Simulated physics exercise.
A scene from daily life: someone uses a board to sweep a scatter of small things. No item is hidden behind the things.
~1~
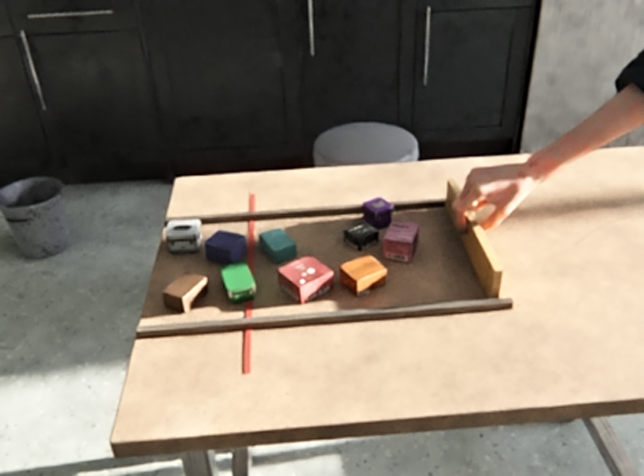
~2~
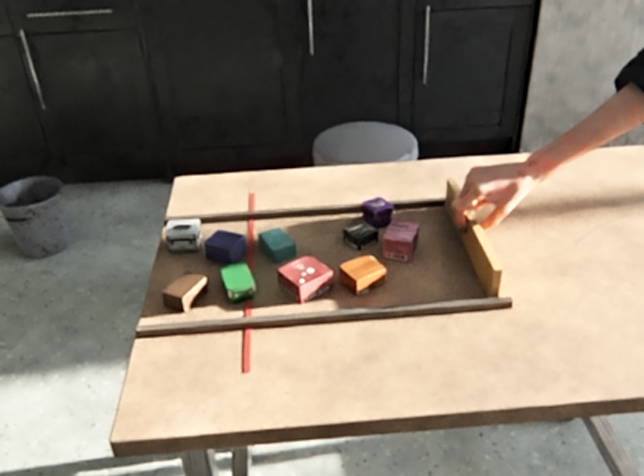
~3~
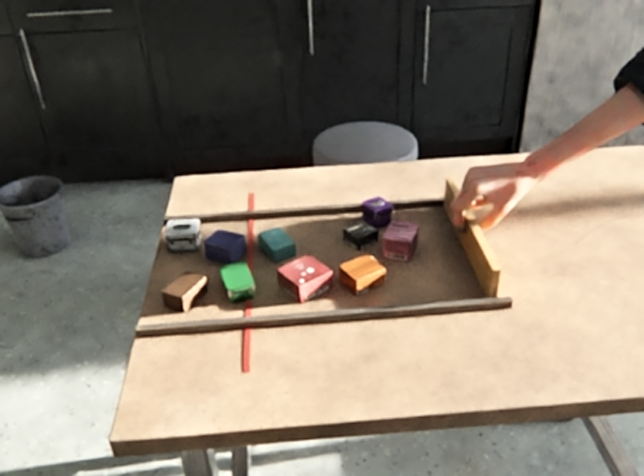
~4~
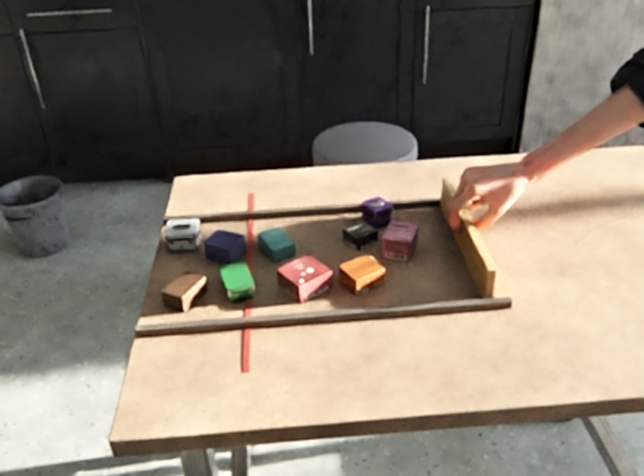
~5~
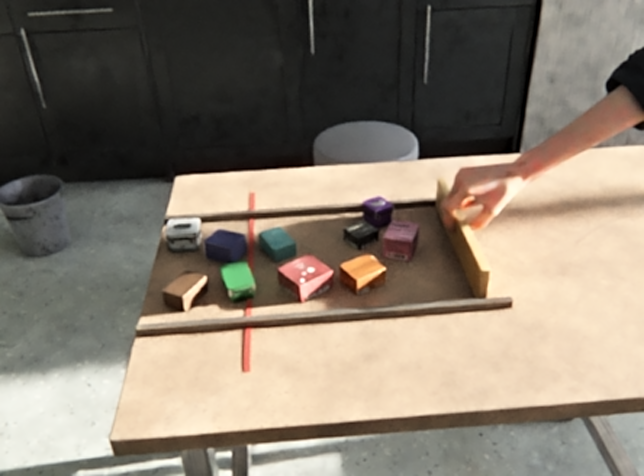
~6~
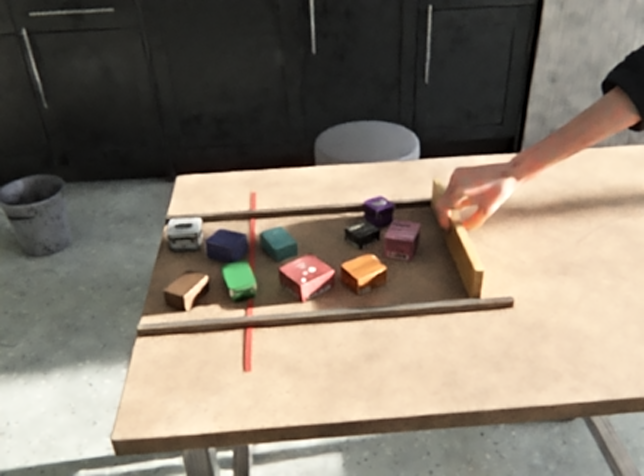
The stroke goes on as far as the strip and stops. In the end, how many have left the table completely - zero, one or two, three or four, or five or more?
A drop or two.
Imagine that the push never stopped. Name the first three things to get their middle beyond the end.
First the brown block, next the green case, then the blue block.
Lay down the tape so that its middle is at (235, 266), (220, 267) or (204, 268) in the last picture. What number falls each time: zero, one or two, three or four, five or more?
In that order: Either one or two; either three or four; more than four.
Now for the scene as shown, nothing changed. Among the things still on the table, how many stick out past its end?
The overhang total is 1.
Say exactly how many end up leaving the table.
The number that fall is 1.
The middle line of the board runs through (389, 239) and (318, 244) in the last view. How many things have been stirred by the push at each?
At the first spot 3, then 7.
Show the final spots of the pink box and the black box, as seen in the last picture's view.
Pink box at (237, 255), black box at (239, 238).
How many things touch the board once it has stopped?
Tally at the end: 4.
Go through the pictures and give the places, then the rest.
In the first picture, white case (184, 237); brown block (186, 292); blue block (226, 247); board (471, 235); tape (251, 266).
In the second picture, brown block (186, 292); black box (361, 235).
In the third picture, blue block (225, 247); pink box (401, 241).
In the fourth picture, white case (183, 236); purple case (377, 213).
In the fifth picture, brown block (186, 291); red box (306, 278).
In the sixth picture, white case (185, 235); brown block (187, 290); blue block (227, 246); board (454, 234); tape (252, 264).
A little later, none off yet; white case at rest near (185, 235); brown block at rest near (187, 290); blue block at rest near (227, 246).
Next, none off yet; white case moving near (183, 235); brown block shifted about its own width near (163, 292); blue block shifted about its own width near (206, 249).
When it is over, the number that fall off is one or two; down, brown block.
